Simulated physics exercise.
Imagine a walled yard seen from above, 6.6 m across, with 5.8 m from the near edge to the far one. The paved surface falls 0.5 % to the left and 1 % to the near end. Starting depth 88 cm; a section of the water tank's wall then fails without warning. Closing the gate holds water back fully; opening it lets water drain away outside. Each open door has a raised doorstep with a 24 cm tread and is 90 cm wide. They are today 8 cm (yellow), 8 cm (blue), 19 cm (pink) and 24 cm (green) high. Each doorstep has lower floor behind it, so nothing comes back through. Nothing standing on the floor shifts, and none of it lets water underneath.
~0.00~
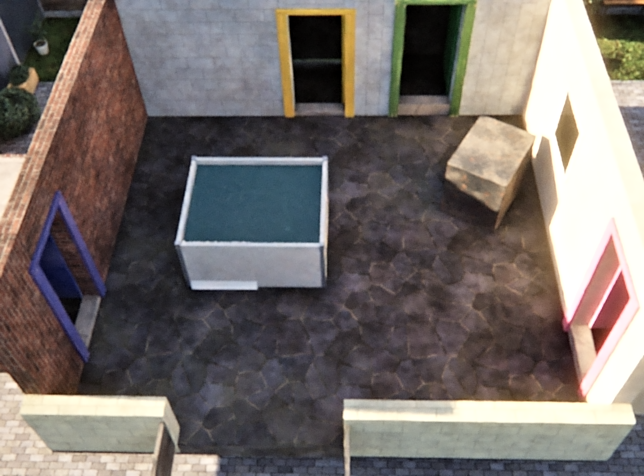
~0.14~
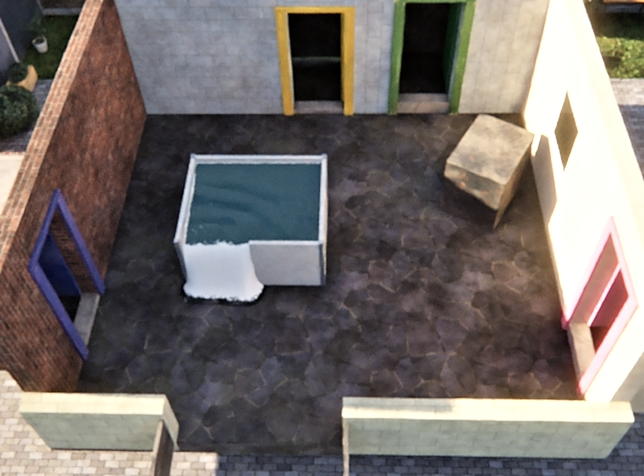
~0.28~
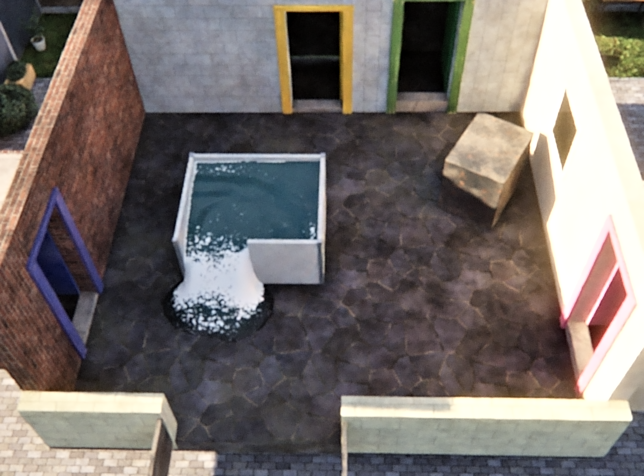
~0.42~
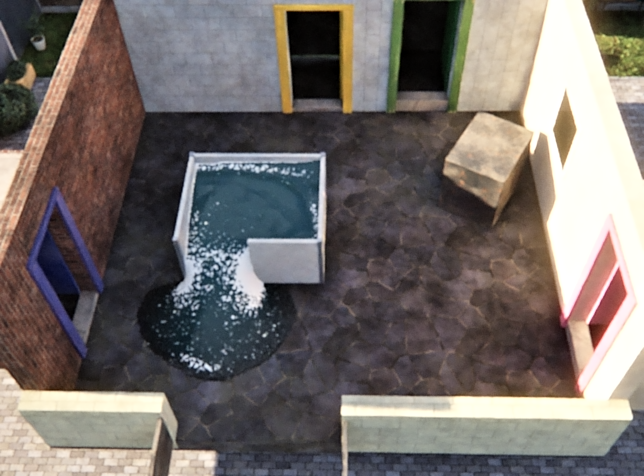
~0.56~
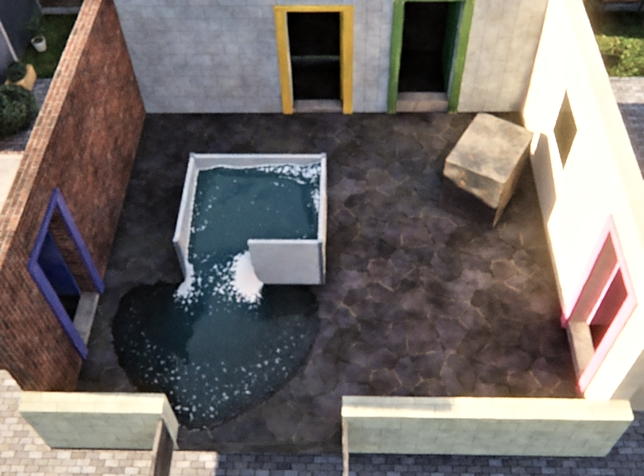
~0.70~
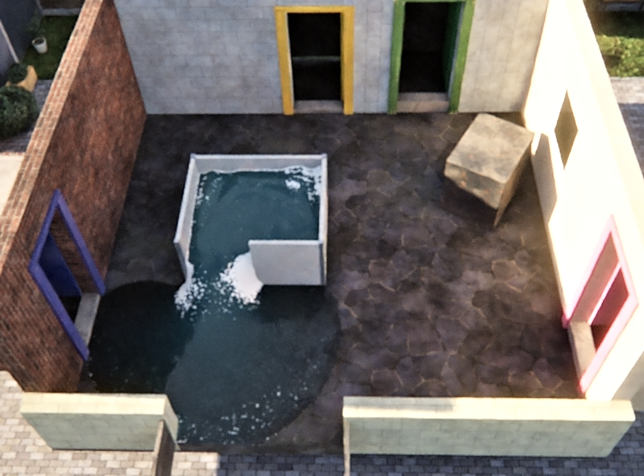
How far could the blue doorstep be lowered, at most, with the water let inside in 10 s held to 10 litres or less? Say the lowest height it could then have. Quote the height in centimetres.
It could then stand at about 17 cm.
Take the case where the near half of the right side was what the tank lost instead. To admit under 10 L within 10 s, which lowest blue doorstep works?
Then it needs around 9.5 cm.
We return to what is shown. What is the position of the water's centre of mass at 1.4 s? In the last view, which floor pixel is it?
Approximately (229, 287).
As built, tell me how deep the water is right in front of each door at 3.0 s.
At the yellow door the depth is 0 cm, at blue 15 cm, at pink 0 cm and at green 0 cm.
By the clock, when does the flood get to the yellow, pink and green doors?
Arrives: Yellow 5.5 s / pink 3.8 s / green 8.0 s.
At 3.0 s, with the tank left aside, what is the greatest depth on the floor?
Close to 28 centimetres.
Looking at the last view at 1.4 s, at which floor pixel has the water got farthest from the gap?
Lab note: Front tip approx. (421, 427).
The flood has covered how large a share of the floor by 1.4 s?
I'd say near 20 percent.
After 1.4 s water covers 20 % of the floor, deepest (60 cm) near (69, 423); 12 cm at the blue door, 2 litres in over its 8 cm doorstep.
After 3.0 s water covers 30 % of the floor, deepest (28 cm) near (69, 423); 15 cm at the blue door, 52 litres in over its 8 cm doorstep.
After 10.0 s water covers 65 % of the floor, deepest (9 cm) near (69, 423); 5 cm at the blue door, 94 litres in over its 8 cm doorstep.
At the blue door as built, the water arrived by 0.8 s and peaked near 19 cm at 2.2 s.
Run again over the same 10 s with other heights there, 22 litres in over 14.5 cm, 5 litres over 19.5 cm. The limit of 10 litres is kept from about 17 cm up.
